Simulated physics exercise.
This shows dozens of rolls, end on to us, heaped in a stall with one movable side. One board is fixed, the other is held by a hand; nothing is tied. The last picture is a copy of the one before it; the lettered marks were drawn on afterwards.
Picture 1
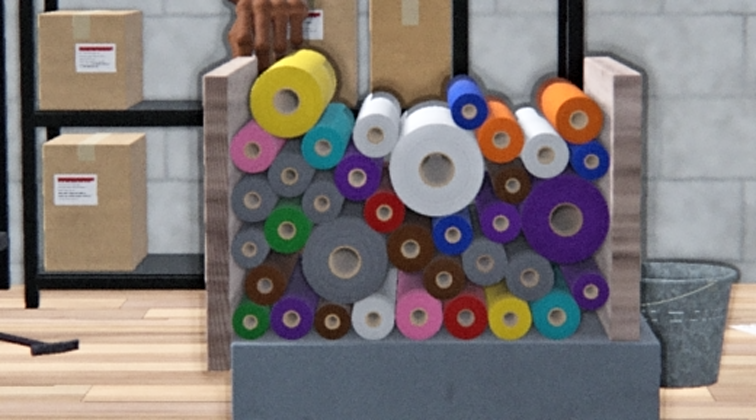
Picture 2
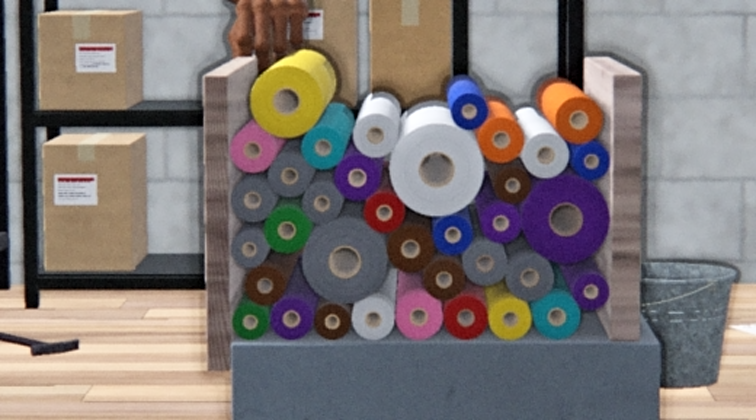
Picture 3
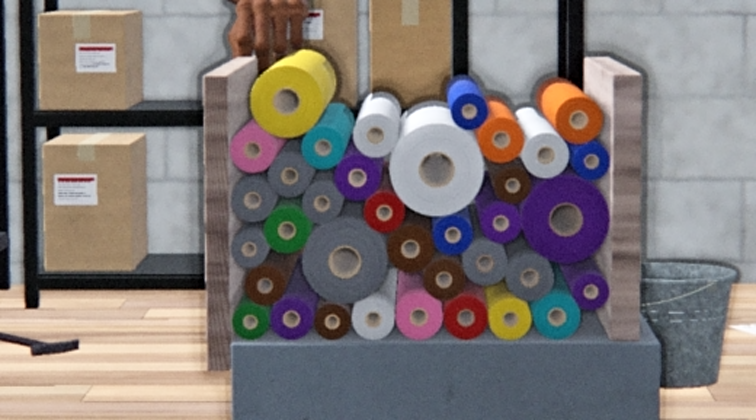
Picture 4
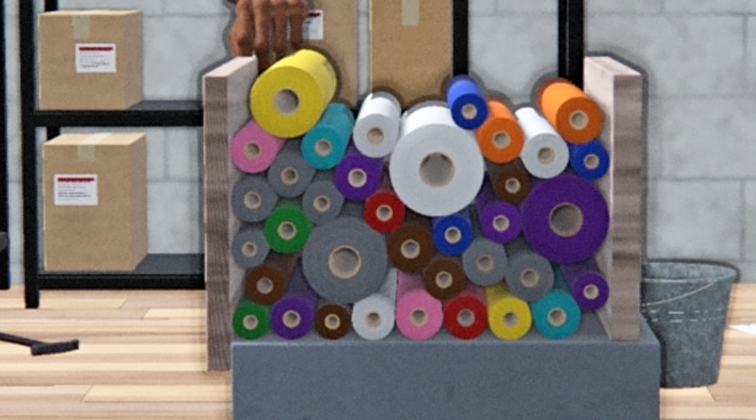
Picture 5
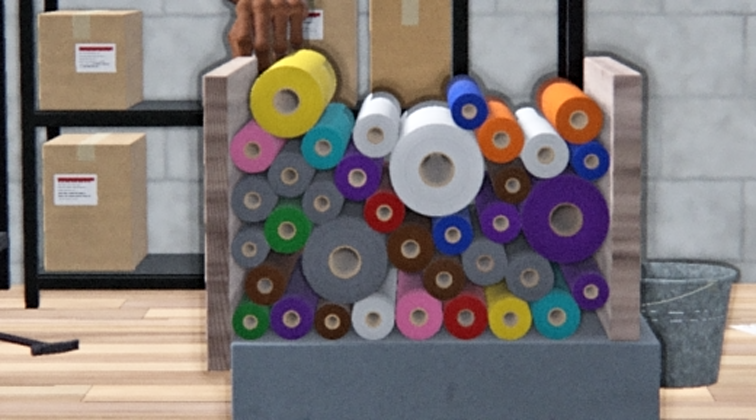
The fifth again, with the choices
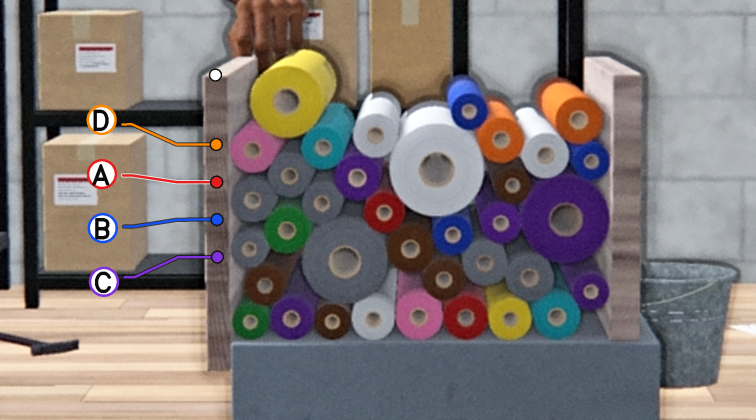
Colorful rolls lying heaped between two upright wooden boards on a grey block, a hand resting at upper left, nothing visibly moving.
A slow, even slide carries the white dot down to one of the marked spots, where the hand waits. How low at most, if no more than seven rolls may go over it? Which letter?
C is the limit.
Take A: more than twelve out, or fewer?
Fewer than twelve.
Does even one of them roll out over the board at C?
At C: Yes.
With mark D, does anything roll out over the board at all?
No, at D.
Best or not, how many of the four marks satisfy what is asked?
The number is four.
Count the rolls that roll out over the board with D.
It comes to none.
On the copy, A at (217, 182); B at (217, 220); C at (217, 257); D at (216, 145); the white dot at (215, 75).
On C. First, top of the board (230, 156).
Then, top of the board (231, 252).
Finally, top of the board (231, 256), five out over the board.
By contrast, A none out over the board; B two out over the board; D none out over the board.
